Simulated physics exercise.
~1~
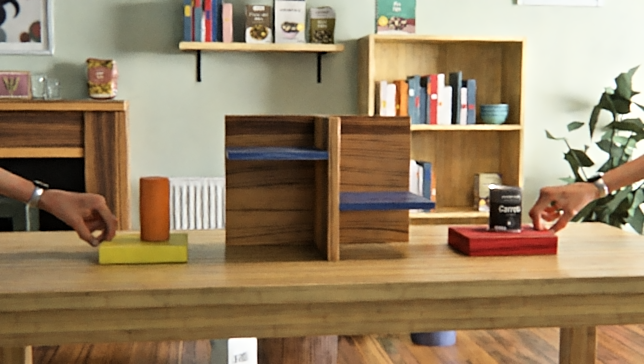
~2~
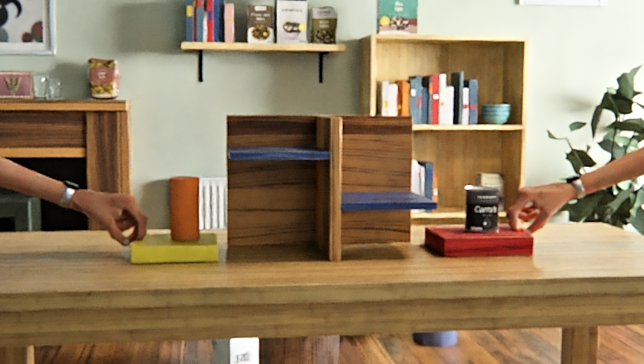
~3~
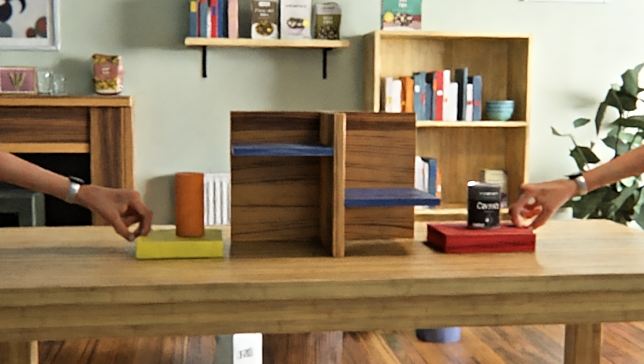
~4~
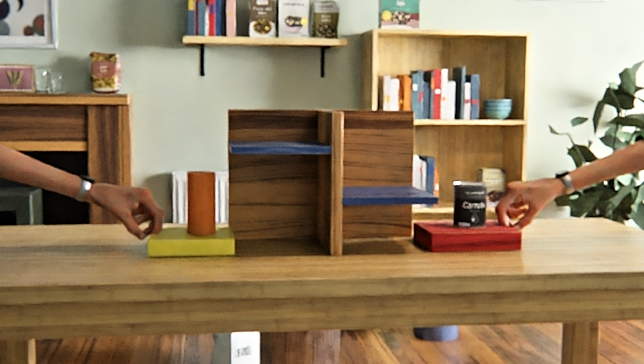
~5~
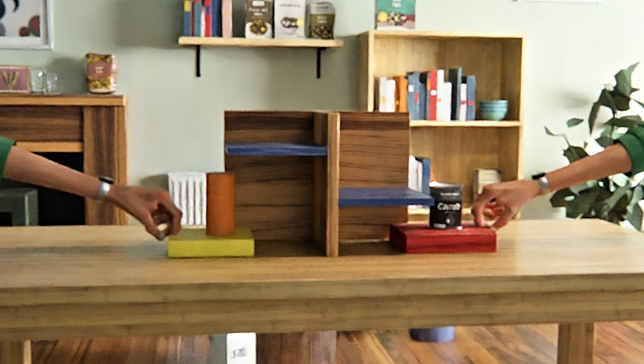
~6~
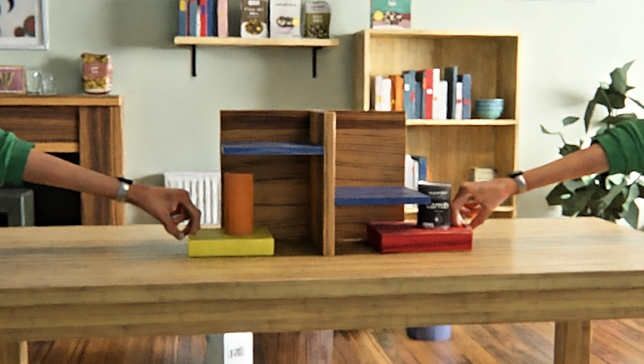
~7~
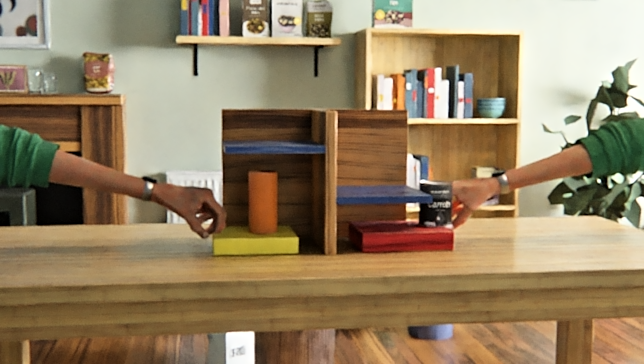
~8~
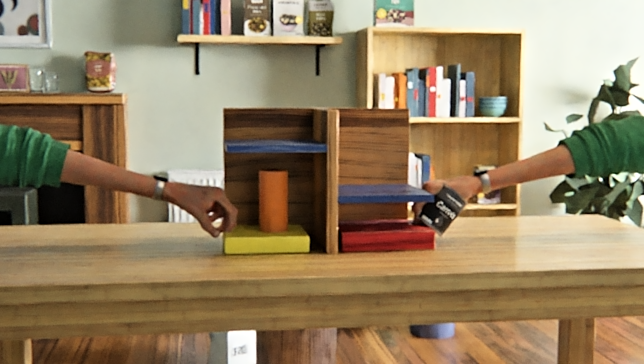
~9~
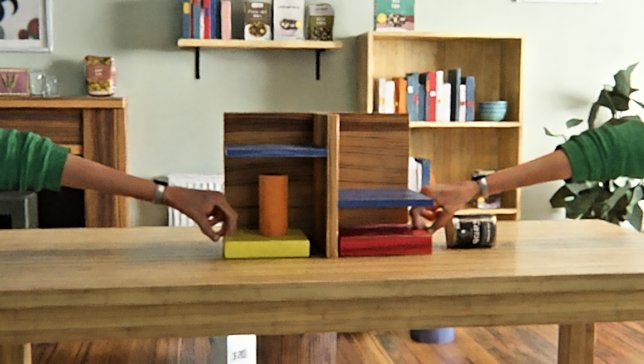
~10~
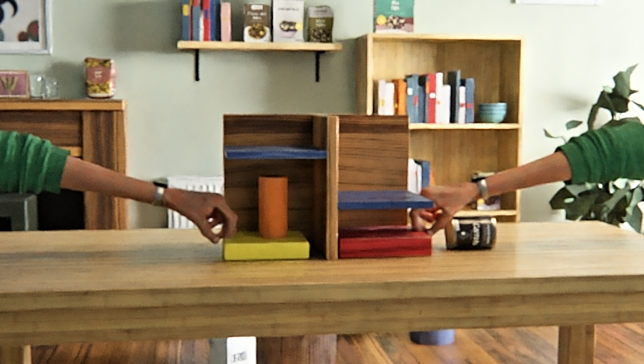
Two hands pushed a yellow block carrying an orange candle and a red block carrying a black tin inward beneath a wooden unit's blue shelves; the candle slid in upright, but the tin caught the right shelf, tipped, and ended on its side.
